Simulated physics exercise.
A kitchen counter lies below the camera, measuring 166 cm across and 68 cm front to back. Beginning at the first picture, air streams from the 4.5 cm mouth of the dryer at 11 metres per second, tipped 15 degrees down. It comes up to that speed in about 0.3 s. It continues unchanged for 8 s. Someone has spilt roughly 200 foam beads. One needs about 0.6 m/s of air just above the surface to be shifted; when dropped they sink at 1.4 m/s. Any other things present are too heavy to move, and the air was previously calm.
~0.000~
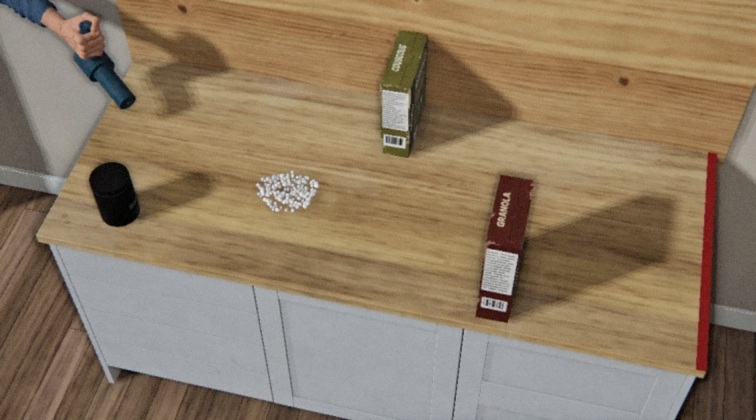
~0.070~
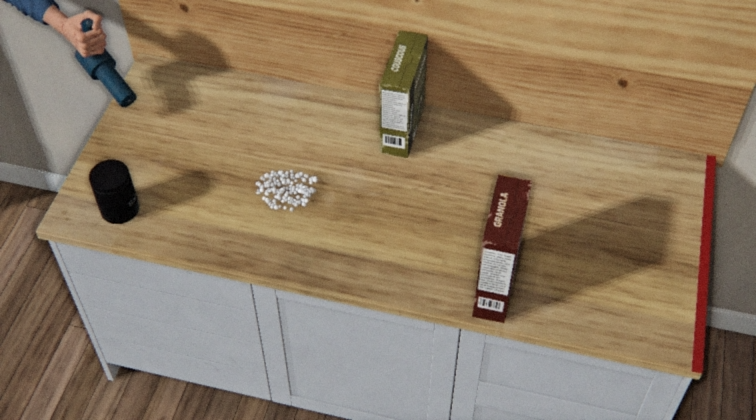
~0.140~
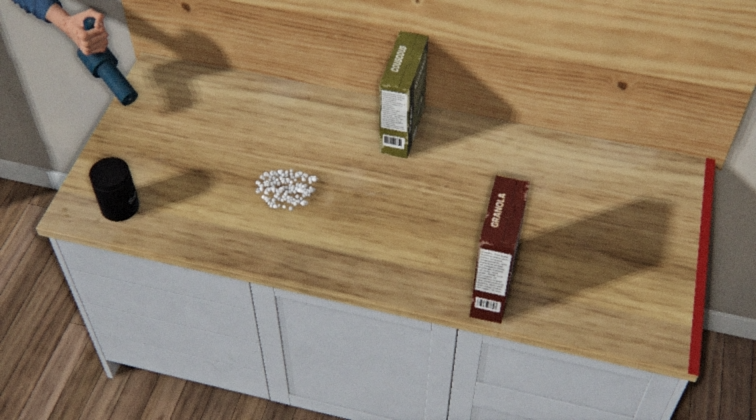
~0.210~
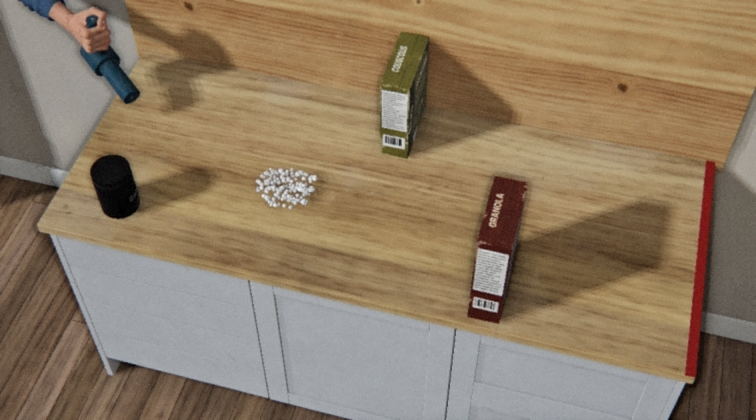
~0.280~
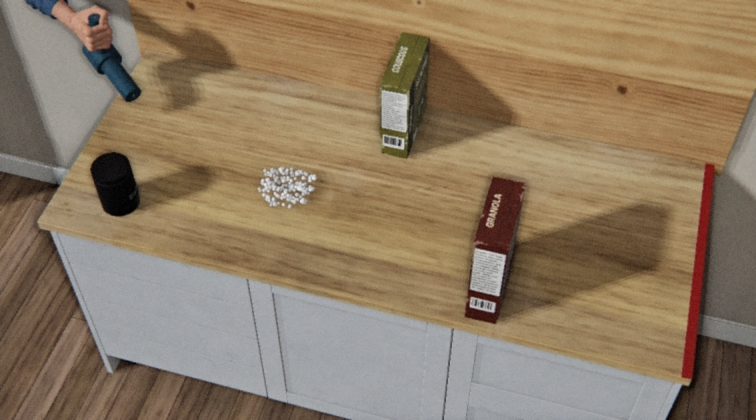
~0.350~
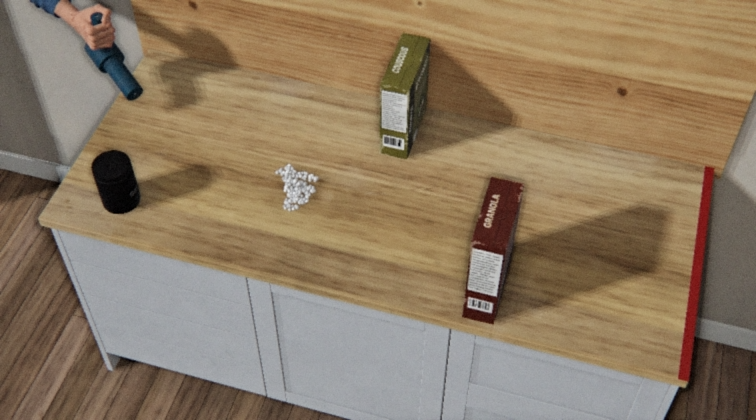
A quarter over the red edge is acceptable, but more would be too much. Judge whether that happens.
Judgement: It happens.
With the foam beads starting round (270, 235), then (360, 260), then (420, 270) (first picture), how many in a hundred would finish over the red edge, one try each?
In that order: 4 %, 15 %, 30 %.
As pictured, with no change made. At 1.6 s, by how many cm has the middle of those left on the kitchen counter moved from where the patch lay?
The centre sits some 60 cm from where it began.
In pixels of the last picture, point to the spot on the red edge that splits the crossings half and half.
The middle of the crossings lies near (702, 273) in the last picture.
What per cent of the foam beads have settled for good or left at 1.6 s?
Estimated share: Near 10 %.
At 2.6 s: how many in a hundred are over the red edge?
Some 4 per cent.
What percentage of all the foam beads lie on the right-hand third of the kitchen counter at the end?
I'd estimate around 10 per cent.
After 1.6 s the count stands so, 0 % are over the red edge; the middle of those still in play is near (506, 241).
After 2.6 s the count stands so, 4 % are over the red edge; the middle of those still in play is near (634, 260).
After 4.4 s the count stands so, 64 % are over the red edge; the middle of those still in play is near (622, 275).
After 8.0 s, at the end, 75 % are over the red edge.
